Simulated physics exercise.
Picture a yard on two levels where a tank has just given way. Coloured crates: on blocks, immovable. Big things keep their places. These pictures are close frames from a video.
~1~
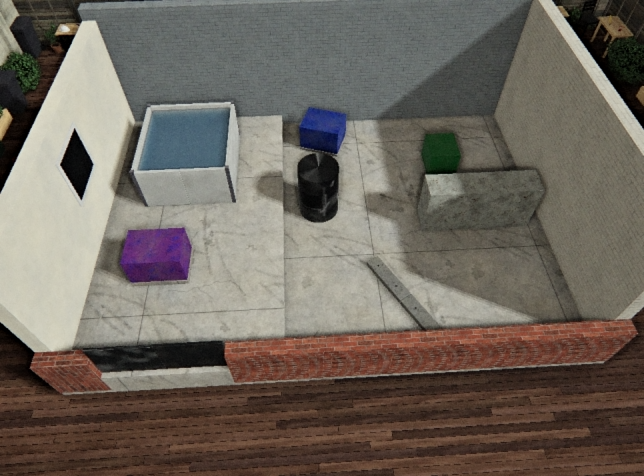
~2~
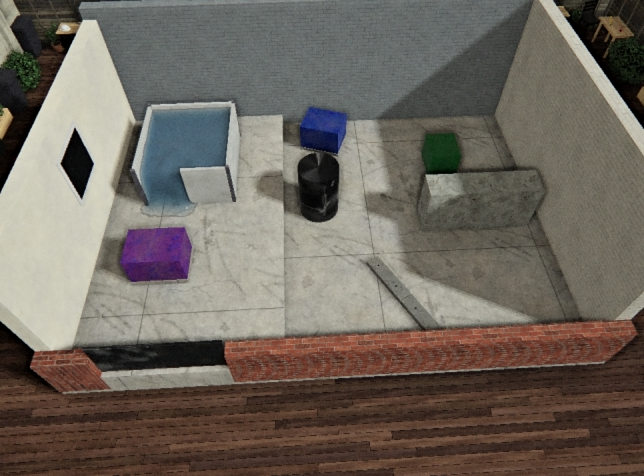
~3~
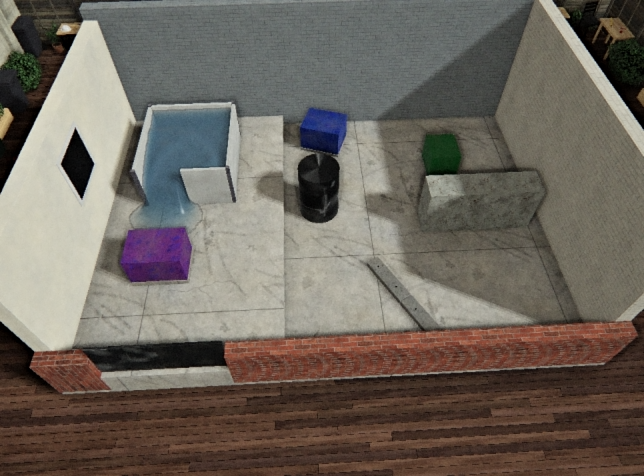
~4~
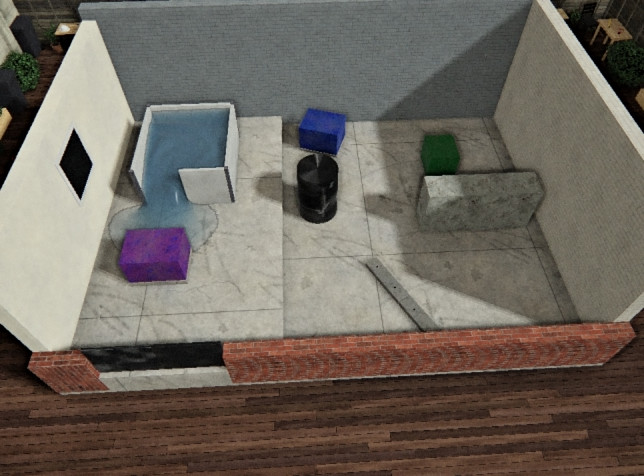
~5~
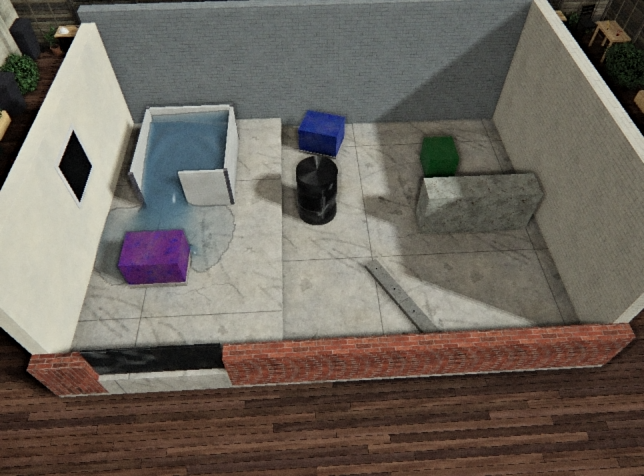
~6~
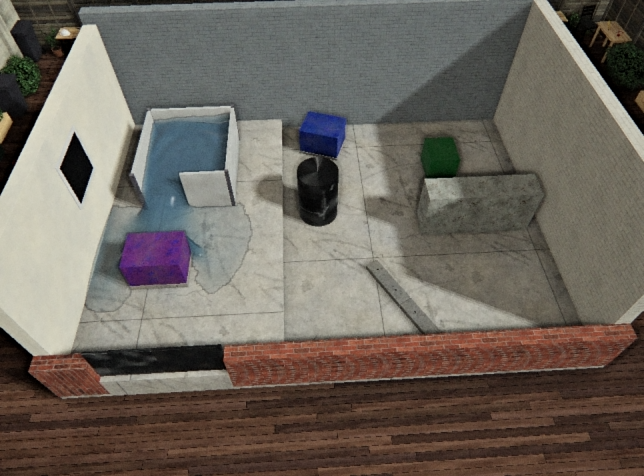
Water poured out through a gap in the front of the white-walled tank at the left, spread across the pale floor around the purple crate, and the other crates and the black barrel stayed put.
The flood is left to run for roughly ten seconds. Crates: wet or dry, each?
Green crate wet, blue crate wet, purple crate wet.
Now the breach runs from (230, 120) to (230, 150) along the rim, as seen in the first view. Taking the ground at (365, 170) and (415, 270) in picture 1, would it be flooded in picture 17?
Taking them in turn: Underwater, then left clear.
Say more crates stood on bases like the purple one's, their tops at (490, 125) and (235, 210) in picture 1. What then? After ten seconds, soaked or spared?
Going in order, the first crate remains untouched while the second gets reached.
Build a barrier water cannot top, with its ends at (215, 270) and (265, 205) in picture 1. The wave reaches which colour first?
I'd pick the one in purple.
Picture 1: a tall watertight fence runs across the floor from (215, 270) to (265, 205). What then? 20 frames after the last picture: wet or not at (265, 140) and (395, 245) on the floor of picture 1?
In order, I'd call them inundated and bare.
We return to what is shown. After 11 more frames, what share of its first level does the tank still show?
52 per cent or thereabouts.
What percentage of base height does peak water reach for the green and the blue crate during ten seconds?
Peak levels: Approx. 150 % then 170 %.
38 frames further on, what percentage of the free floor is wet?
Roughly 80 %.
A moment on, water covers 15 % of the floor; the green crate not reached, the blue crate not reached, the purple crate water round its plinth.
Next, water covers 35 % of the floor; the green crate not reached, the blue crate not reached, the purple crate water round its plinth.
Then, water covers 55 % of the floor; the green crate not reached, the blue crate water round its plinth, the purple crate water round its plinth.
Later, water covers 80 % of the floor; the green crate water round its plinth, the blue crate water round its plinth, the purple crate water round its plinth.
In the end, water covers 95 % of the floor; the green crate was topped, the blue crate was topped, the purple crate was topped.
